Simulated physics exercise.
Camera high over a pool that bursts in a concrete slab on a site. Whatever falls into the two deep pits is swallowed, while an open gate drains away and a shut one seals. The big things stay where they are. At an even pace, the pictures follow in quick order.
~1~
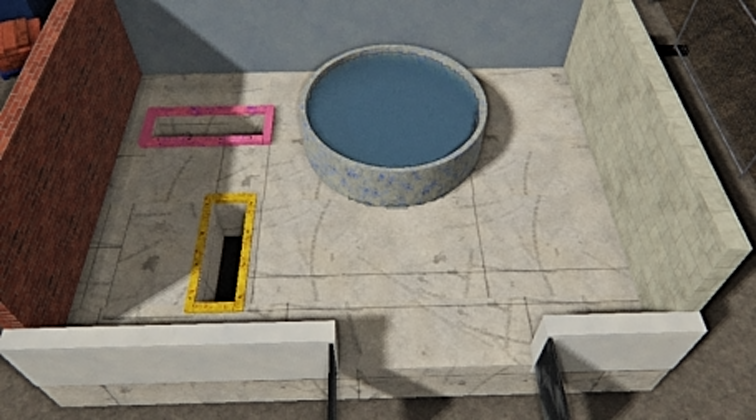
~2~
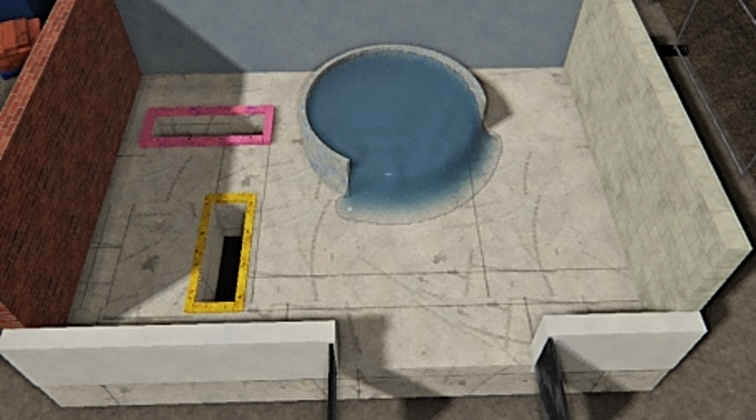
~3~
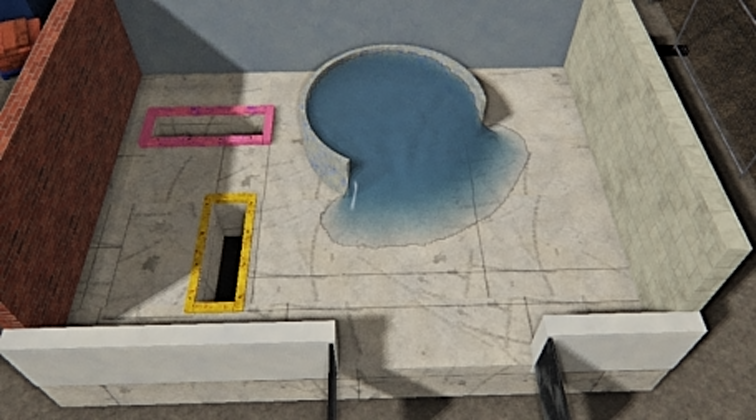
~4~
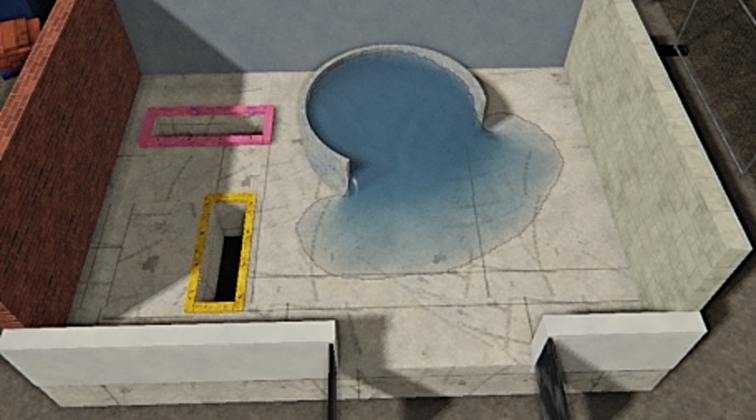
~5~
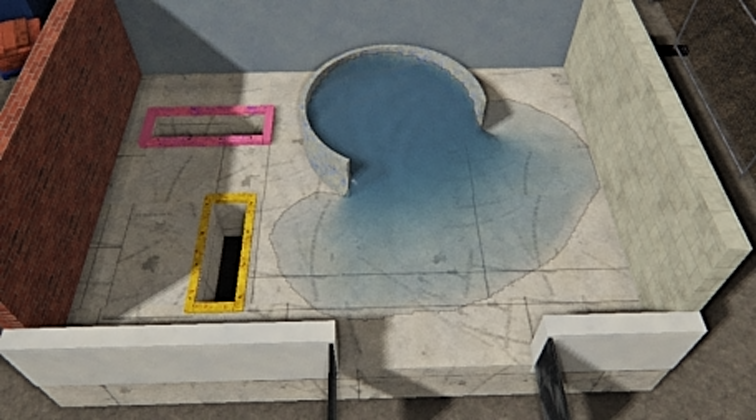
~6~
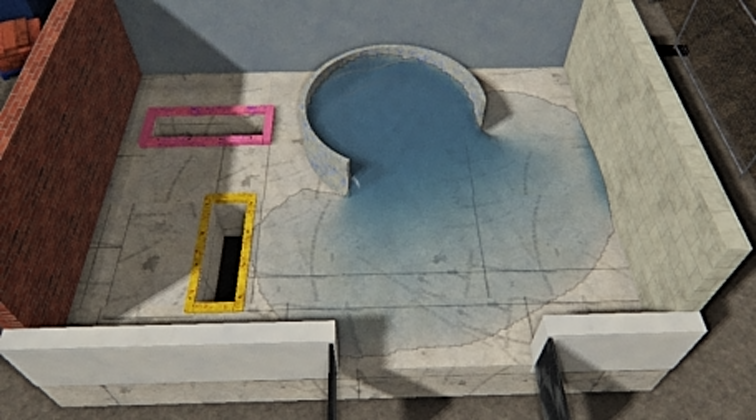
The clip opens on a round tank of still blue water on a concrete slab, with pink-framed and yellow-framed openings to its left. The tank's front wall gives way and water pours out, fanning across the slab toward the viewer, then spreading to the yellow frame and the pale right wall.
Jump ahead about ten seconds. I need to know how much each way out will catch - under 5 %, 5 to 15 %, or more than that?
My prediction: Gate: Past fifteen per cent; yellow pit: Beneath five per cent; pink pit: Beneath five per cent.
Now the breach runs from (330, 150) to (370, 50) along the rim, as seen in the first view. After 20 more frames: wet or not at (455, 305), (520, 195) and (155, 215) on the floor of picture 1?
Result, in sequence: Untouched by the flood; untouched by the flood; inundated.
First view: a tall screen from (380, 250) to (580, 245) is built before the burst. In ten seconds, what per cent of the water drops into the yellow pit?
Yellow: About 14 %.
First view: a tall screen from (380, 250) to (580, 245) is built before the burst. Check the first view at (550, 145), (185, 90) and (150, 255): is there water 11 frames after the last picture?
Taken in turn, the three points are soaked, unsoaked and unsoaked.
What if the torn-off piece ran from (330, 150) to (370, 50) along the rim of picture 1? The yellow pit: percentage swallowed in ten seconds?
Yellow takes 15 in a hundred.
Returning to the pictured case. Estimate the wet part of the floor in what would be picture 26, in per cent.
Some 60 per cent.
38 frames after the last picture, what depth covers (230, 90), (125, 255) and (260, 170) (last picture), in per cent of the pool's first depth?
Estimate: 0, 4, 0 %.
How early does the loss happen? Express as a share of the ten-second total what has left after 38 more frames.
I'd put it near 80 in a hundred.
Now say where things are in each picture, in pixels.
The first picture shows the round tank at (393, 106) is whole and still.
In the second picture, water pours out at (442, 182) and has run to (489, 134).
In the third picture, water pours out at (441, 185) and has run to (517, 139).
In the fourth picture, the front is at (310, 247), out from the gap at (441, 186).
In the fifth picture, water pours out at (441, 187) and has run to (303, 290).
In the sixth picture, water pours out at (441, 187) and has run to a hidden place.
A moment on, water covers 50 % of the floor; the gate 4 %, the yellow pit 0 %, the pink pit 0 %.
Next, water covers 55 % of the floor; the gate 13 %, the yellow pit 0 %, the pink pit 0 %.
Then, water covers 60 % of the floor; the gate 27 %, the yellow pit 0 %, the pink pit 0 %.
Later, water covers 80 % of the floor; the gate 39 %, the yellow pit 1 %, the pink pit 0 %.
In the end, water covers 95 % of the floor; the gate 48 %, the yellow pit 2 %, the pink pit 0 %.
